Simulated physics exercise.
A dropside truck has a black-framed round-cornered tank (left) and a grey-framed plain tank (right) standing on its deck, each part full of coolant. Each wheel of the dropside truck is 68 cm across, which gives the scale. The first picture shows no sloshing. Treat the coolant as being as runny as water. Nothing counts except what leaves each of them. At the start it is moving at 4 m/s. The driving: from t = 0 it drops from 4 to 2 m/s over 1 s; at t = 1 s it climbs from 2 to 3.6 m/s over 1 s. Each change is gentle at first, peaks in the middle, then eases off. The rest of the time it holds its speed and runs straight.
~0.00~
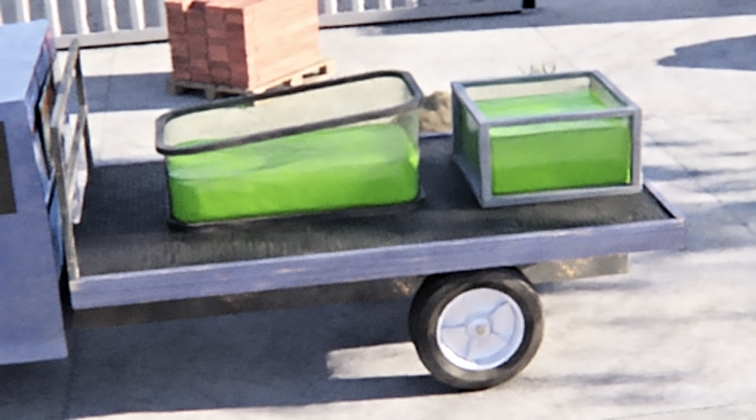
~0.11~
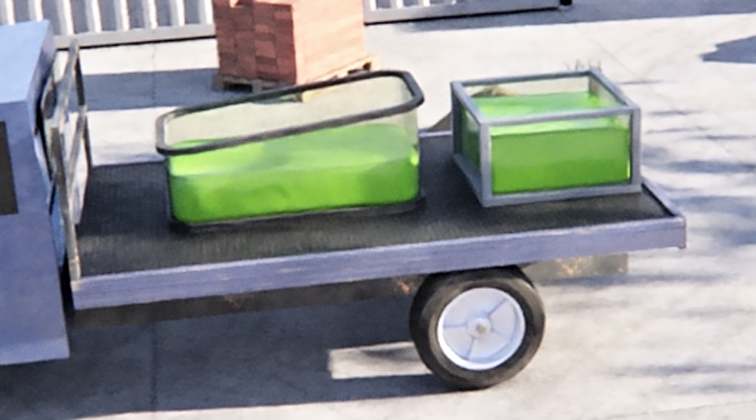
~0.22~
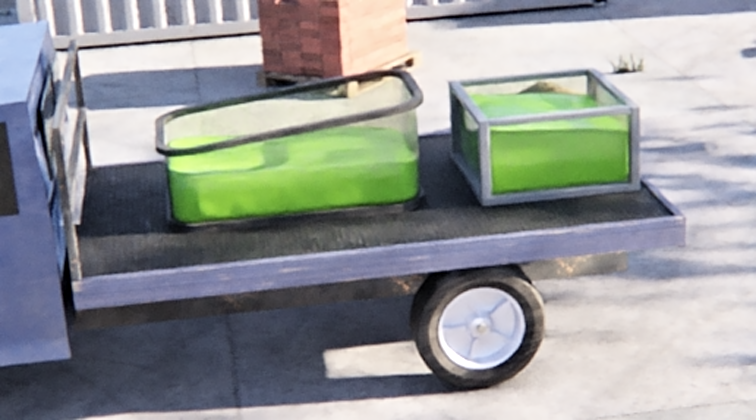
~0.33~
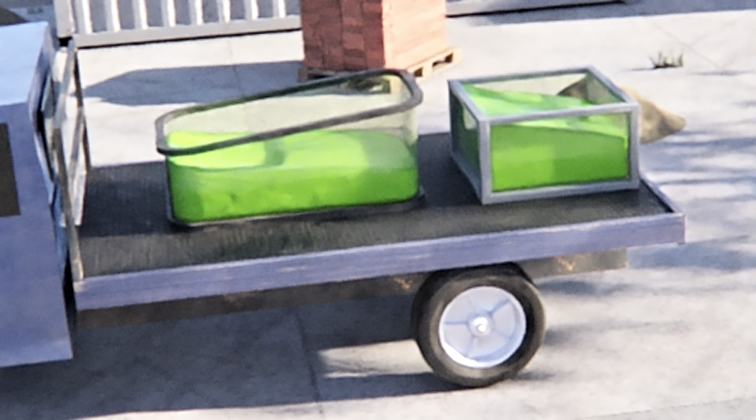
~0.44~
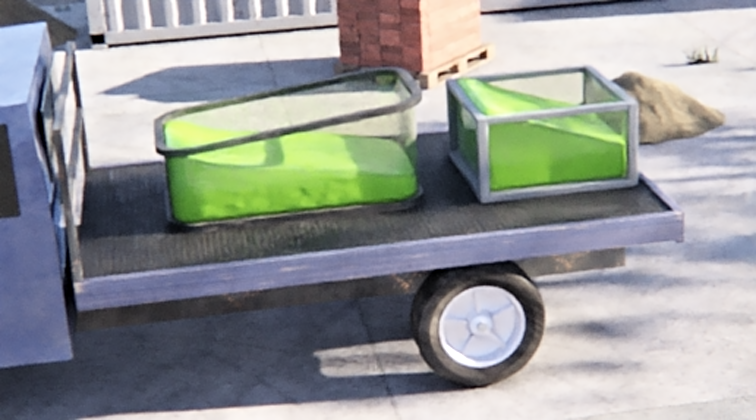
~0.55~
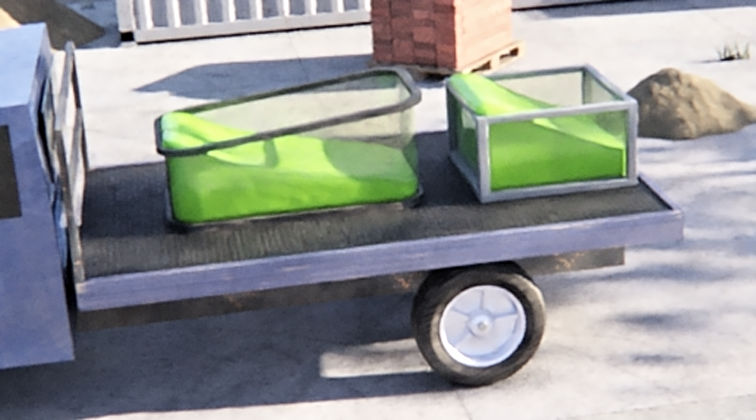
On a truck's flat deck, green liquid in two clear tanks climbs toward the left.
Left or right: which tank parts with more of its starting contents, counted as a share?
It's the left-hand container.
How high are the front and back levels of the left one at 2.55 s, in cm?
Height at the front is 42 cm; height at the back is 16 cm.
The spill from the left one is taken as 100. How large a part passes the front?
Share: Near 50%.
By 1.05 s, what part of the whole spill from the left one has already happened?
Roughly 20 % of the total.
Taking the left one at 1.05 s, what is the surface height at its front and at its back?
Roughly 50 cm in front and 4 cm behind.
After 1.05 s the left one has lost 5 per cent, over the front (front 50 cm, back 3 cm); the right one has lost 5 per cent, over the front (front 32 cm, back 32 cm).
After 1.75 s the left one has lost 7 per cent, over the front (front 7 cm, back 71 cm); the right one has lost 8 per cent, mostly over the front, some over the back (front 19 cm, back 35 cm).
After 2.55 s the left one has lost 15 per cent, over the back and the front, a little elsewhere (front 42 cm, back 16 cm); the right one has lost 9 per cent, over the front and the back (front 27 cm, back 30 cm).
After 4.99 s the left one has lost 18 per cent, over the front and the back, a little elsewhere; the right one has lost 9 per cent, over the front and the back.
